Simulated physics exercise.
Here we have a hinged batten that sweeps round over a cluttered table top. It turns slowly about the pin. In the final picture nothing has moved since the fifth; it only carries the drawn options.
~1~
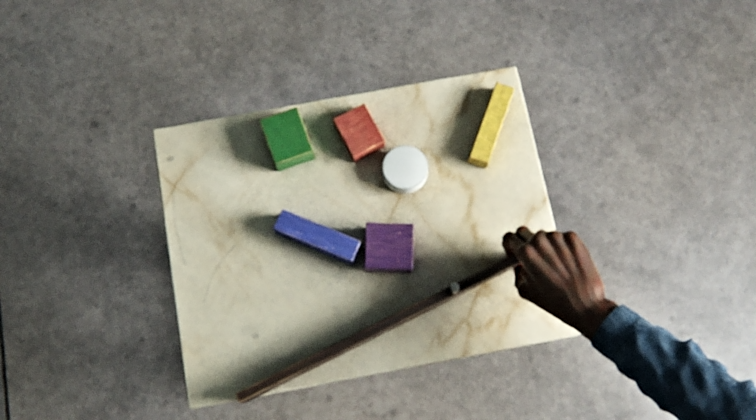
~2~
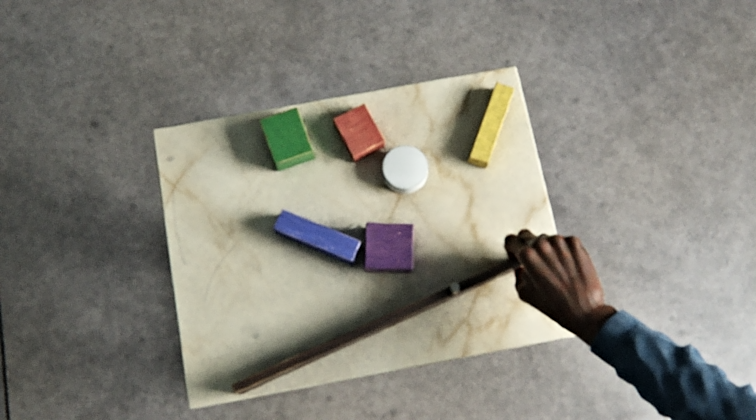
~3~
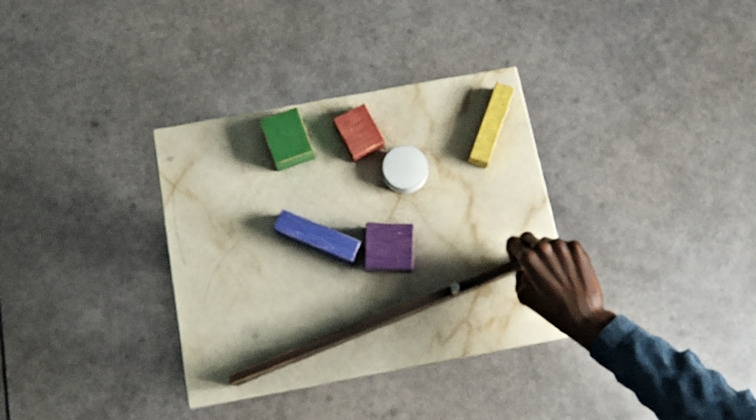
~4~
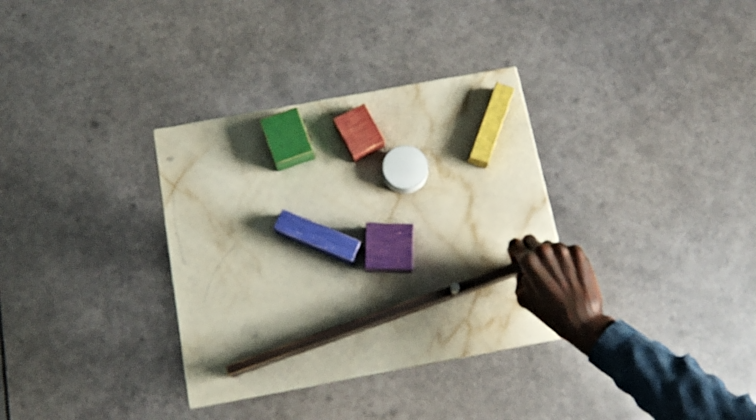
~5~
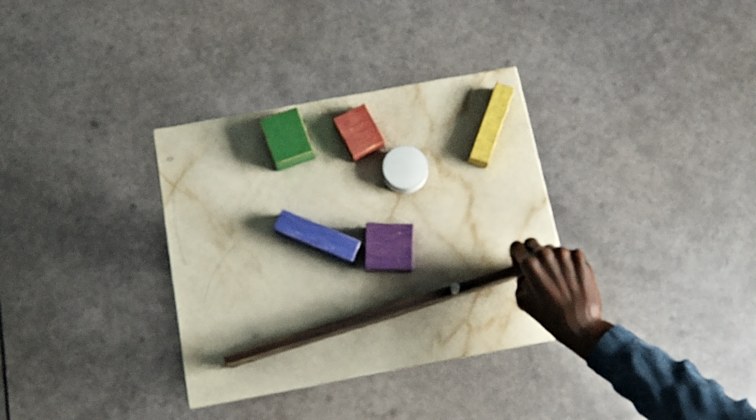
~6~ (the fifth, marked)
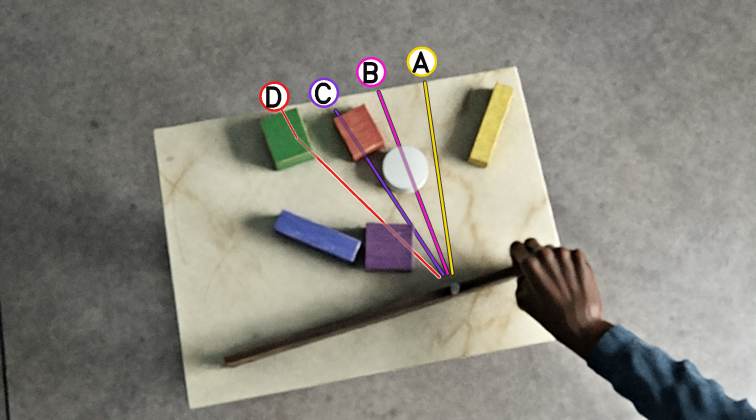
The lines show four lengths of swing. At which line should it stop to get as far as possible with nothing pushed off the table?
The farthest safe stop is D.
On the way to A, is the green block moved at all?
Yes.
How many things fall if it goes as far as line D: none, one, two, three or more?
By then, none.
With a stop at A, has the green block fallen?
Yes.
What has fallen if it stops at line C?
The green block.
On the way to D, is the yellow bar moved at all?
No.
On the marked copy, A at (438, 175); B at (413, 181); C at (388, 191); D at (367, 206).
Following D. Soon after the start, arm (331, 278); green block (288, 140); yellow bar (491, 125).
Later, arm (347, 231); blue bar (332, 210); purple block (400, 234).
In the end, arm (367, 205); green block (301, 113); blue bar (360, 182); nothing has fallen.
As for the rest, A drops the red block and green block; B drops the green block; C drops the green block.
